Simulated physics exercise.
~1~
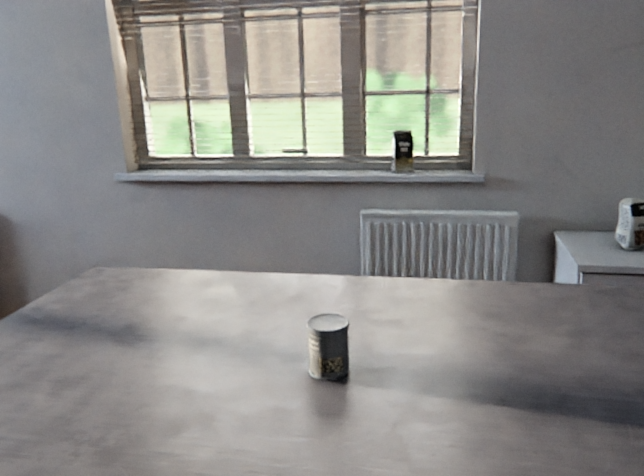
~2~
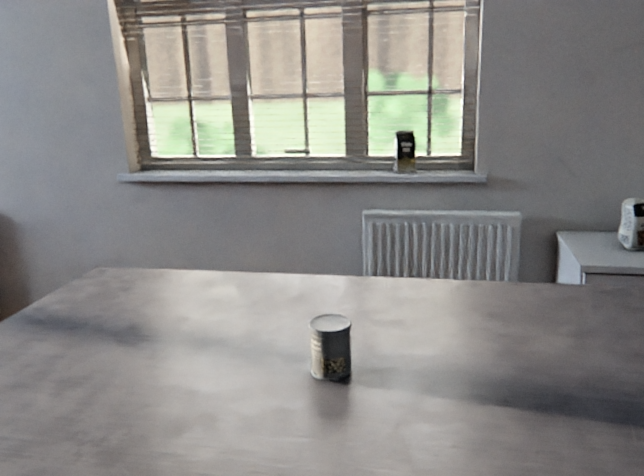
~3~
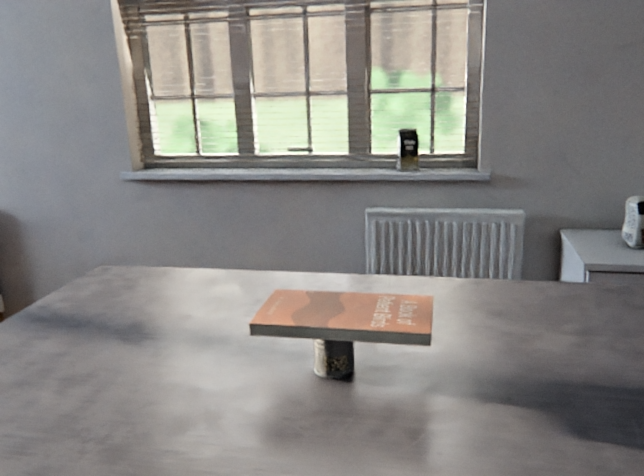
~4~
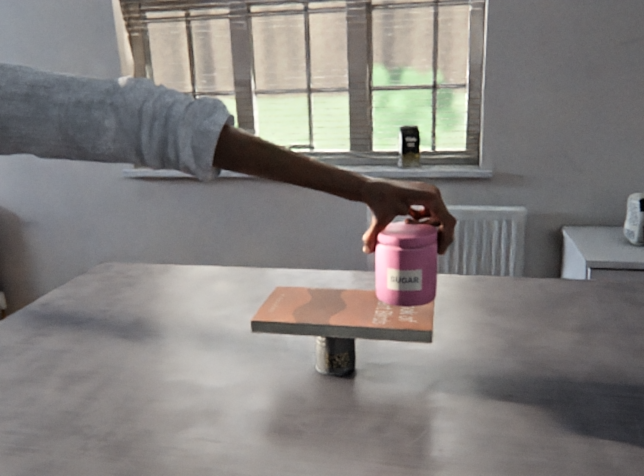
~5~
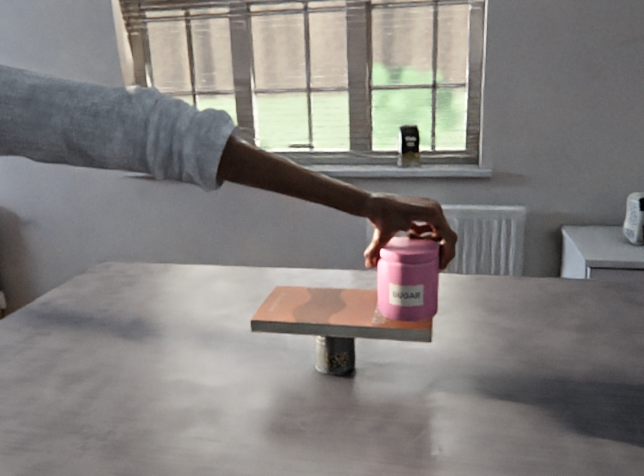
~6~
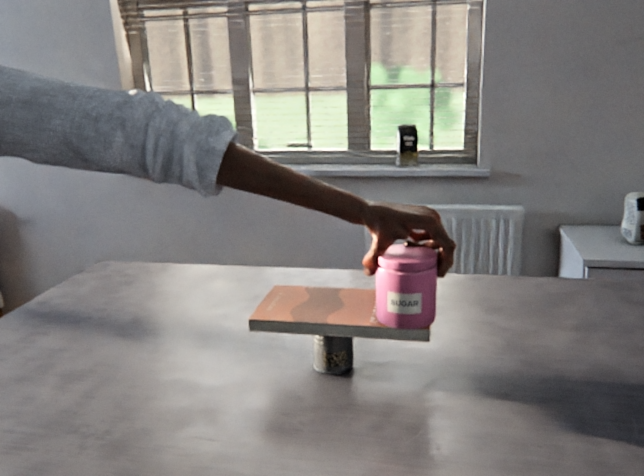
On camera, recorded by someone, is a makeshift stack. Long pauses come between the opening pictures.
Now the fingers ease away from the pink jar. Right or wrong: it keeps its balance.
Wrong.
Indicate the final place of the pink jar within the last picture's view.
Roughly pixel (502, 379) in the last picture.
Then, 0.30 s after the last picture, pink jar now fallen; orange book tipped 43° from how it was.
Then, 0.50 s after the last picture, orange book tipped 32° from how it was.
At rest, fallen, pink jar; moved from the start, orange book; grey tin in place. Seen from the same camera at the end, pink jar near (502, 379). The stack gives way.
